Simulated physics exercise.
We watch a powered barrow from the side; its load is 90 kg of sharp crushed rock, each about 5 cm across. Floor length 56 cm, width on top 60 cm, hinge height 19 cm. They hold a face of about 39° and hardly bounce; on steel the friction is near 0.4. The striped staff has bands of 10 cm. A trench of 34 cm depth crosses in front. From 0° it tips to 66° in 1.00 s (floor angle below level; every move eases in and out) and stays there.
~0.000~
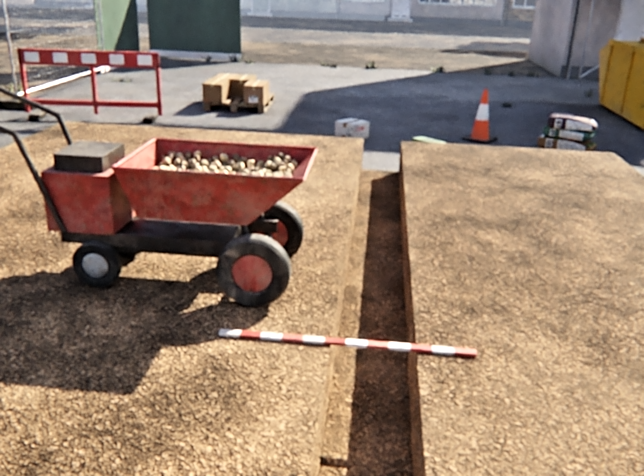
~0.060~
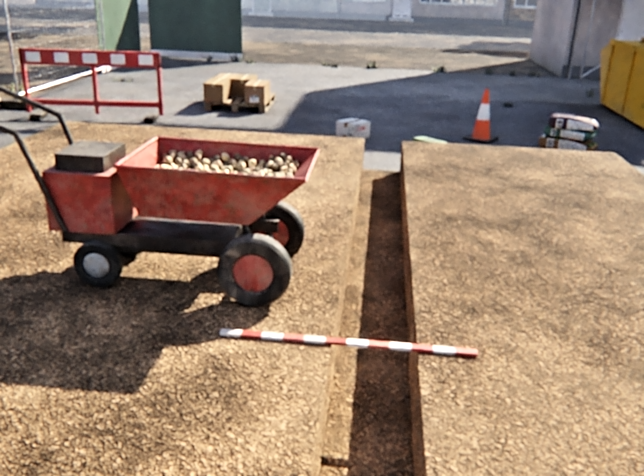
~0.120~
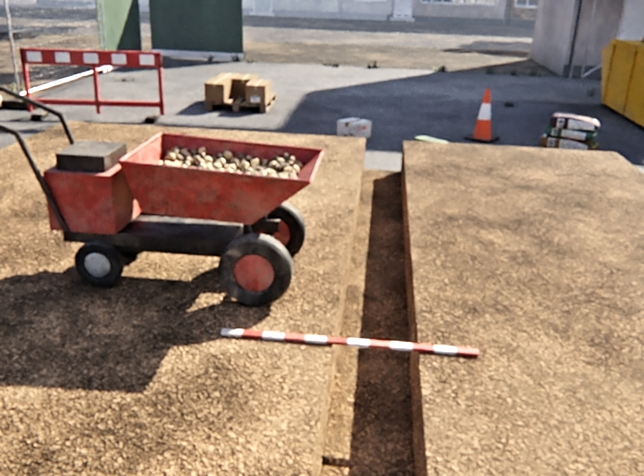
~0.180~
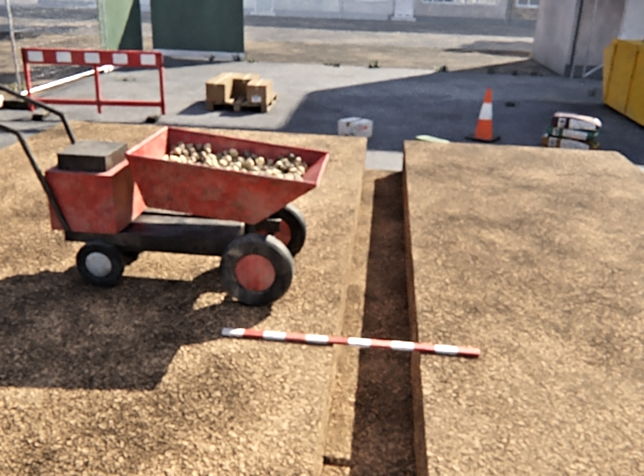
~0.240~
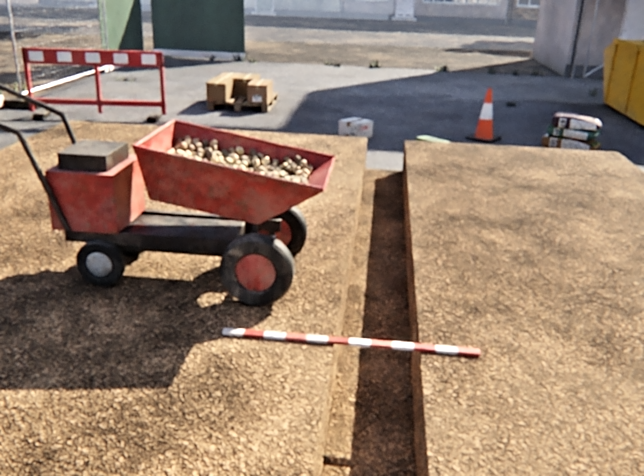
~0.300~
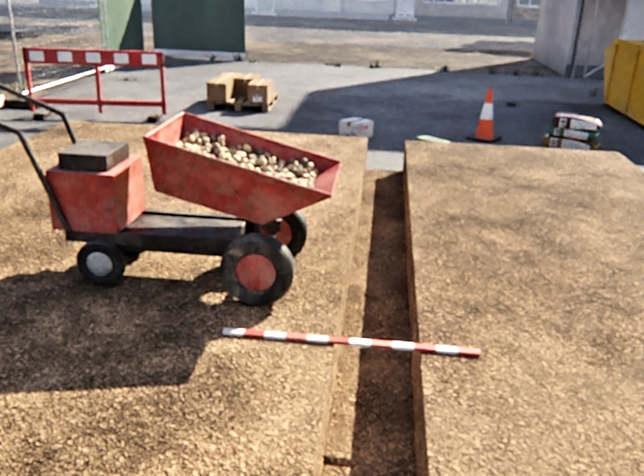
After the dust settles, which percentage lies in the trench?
About 89 per cent.
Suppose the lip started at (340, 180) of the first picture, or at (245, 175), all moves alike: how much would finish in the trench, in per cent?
Near 45 per cent from the first place, 85 from the second.
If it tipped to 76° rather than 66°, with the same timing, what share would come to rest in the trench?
In that case some 95 per cent.
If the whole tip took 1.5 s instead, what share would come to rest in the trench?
Then about 95 per cent.
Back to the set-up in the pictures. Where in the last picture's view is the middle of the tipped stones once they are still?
Their middle is at about (391, 331).
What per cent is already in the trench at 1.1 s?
Some 25 per cent.
After 0.8 s the floor is at 56°; 100 % in the tray; the foremost stones are at (355, 235).
After 1.1 s the floor is at 66°; 76 % in the tray, 24 % in the trench; the foremost stones are at (412, 303).
After 1.5 s the floor is at 66°; 29 % in the tray, 59 % in the trench, 12 % past the trench; the foremost stones are at (468, 288).
After 3.4 s the floor is at 66°; 0 % in the tray, 89 % in the trench, 11 % past the trench; the foremost stones are at (493, 303).
